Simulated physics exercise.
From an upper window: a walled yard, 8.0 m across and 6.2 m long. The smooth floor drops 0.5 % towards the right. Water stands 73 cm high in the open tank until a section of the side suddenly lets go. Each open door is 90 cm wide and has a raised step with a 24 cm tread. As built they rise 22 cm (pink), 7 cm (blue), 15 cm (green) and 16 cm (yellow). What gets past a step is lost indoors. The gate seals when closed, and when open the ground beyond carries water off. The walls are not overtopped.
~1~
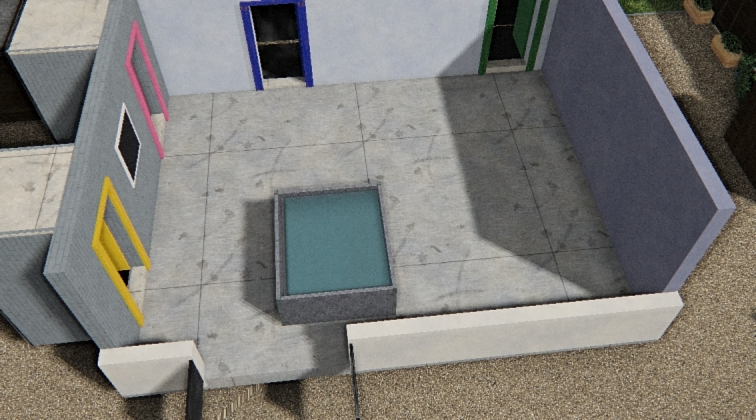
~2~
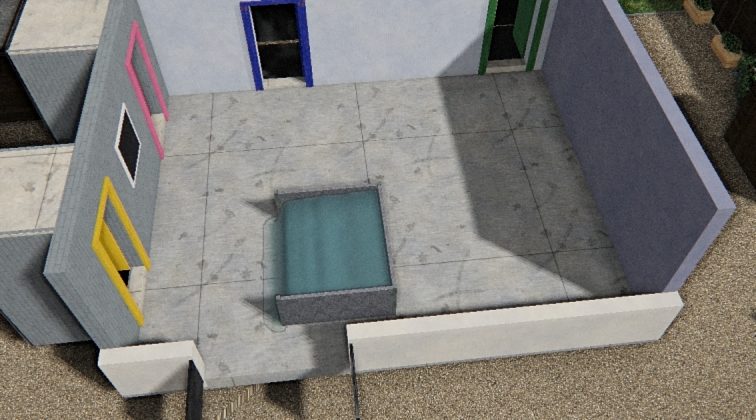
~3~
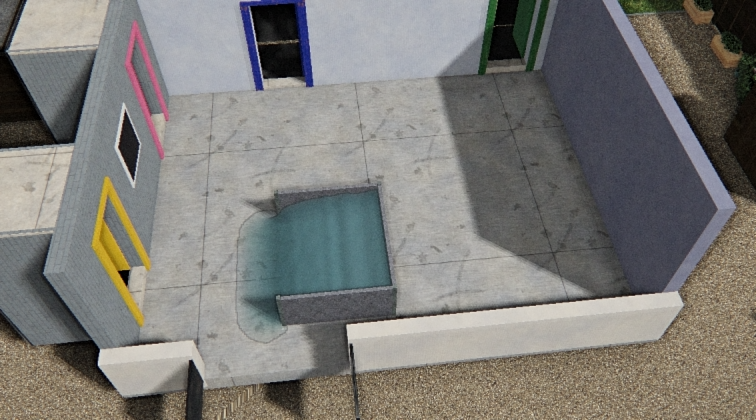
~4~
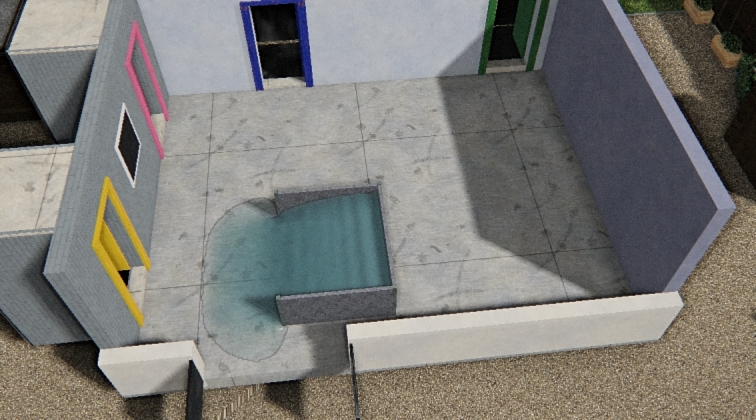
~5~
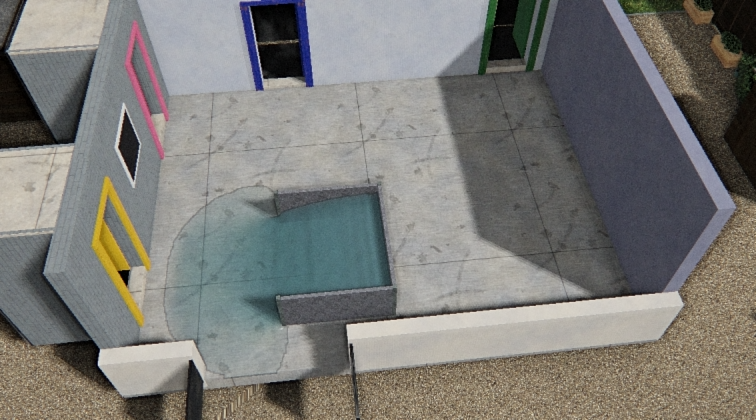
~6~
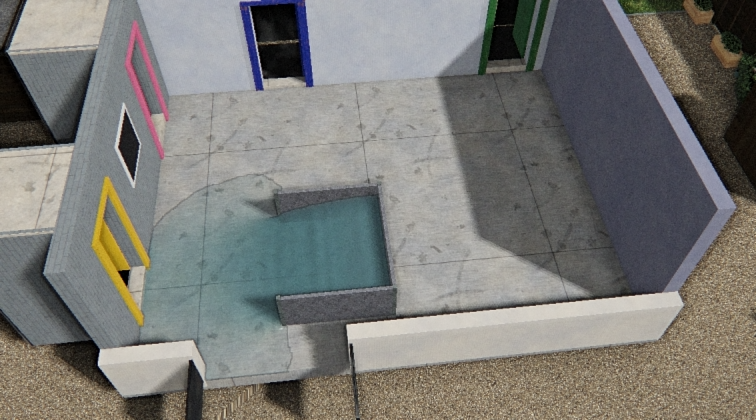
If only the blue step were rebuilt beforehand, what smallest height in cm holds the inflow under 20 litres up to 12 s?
It would have to be roughly 7 cm high.
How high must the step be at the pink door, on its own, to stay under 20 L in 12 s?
About 6.0 cm at pink.
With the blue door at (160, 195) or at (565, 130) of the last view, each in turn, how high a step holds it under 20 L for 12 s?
Roughly 15 and 5.5 cm.
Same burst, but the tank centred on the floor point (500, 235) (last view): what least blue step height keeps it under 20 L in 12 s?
About 6.0 cm.
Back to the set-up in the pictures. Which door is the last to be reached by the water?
The green one.
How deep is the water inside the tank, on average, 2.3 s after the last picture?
Some 13 cm.
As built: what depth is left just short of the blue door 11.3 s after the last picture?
Some 3.5 cm.
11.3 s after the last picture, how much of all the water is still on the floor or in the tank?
Some 66 per cent remains.
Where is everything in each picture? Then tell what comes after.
In the first picture, the open tank at (332, 240) is whole and still, 73 cm deep; the blue door at (279, 50) is dry.
In the second picture, the gap is at (283, 262), the front 0.2 m out at (271, 323); the back of the open tank holds 73 cm.
In the third picture, the gap is at (283, 263), the front 0.7 m out at (241, 309); the back of the open tank holds 72 cm.
In the fourth picture, the front is at (207, 309), 1.3 m from the gap at (283, 264); 3.2 m2 of floor is wet, 65 cm left at the back.
In the fifth picture, the front is at (170, 306), 1.9 m from the gap at (283, 264); 5.3 m2 of floor is wet, 62 cm left at the back.
In the sixth picture, water pours out at (283, 264) and has run 2.3 m, to (140, 336); about 8 cm deep outside, 60 cm at the back; 2.8 m in a straight line remain to the blue door at (279, 50).
Then, 0.7 s after the last picture water covers 20 % of the floor, deepest (46 cm) near (145, 299); it has not reached the blue door.
Then, 2.3 s after the last picture water covers 30 % of the floor, deepest (27 cm) near (170, 98); it has not reached the blue door.
Then, 11.3 s after the last picture water covers 85 % of the floor, deepest (8 cm) near (629, 321); 4 cm at the blue door, 20 litres in over its 7 cm step.
At the blue door as built, the water peaked near 10 cm, 4.5 s after the last picture.
With a step of 5.5 cm, 35 litres would have come in within the 12 s; with 8 cm, 12 litres. So under 20 litres takes about 7 cm.
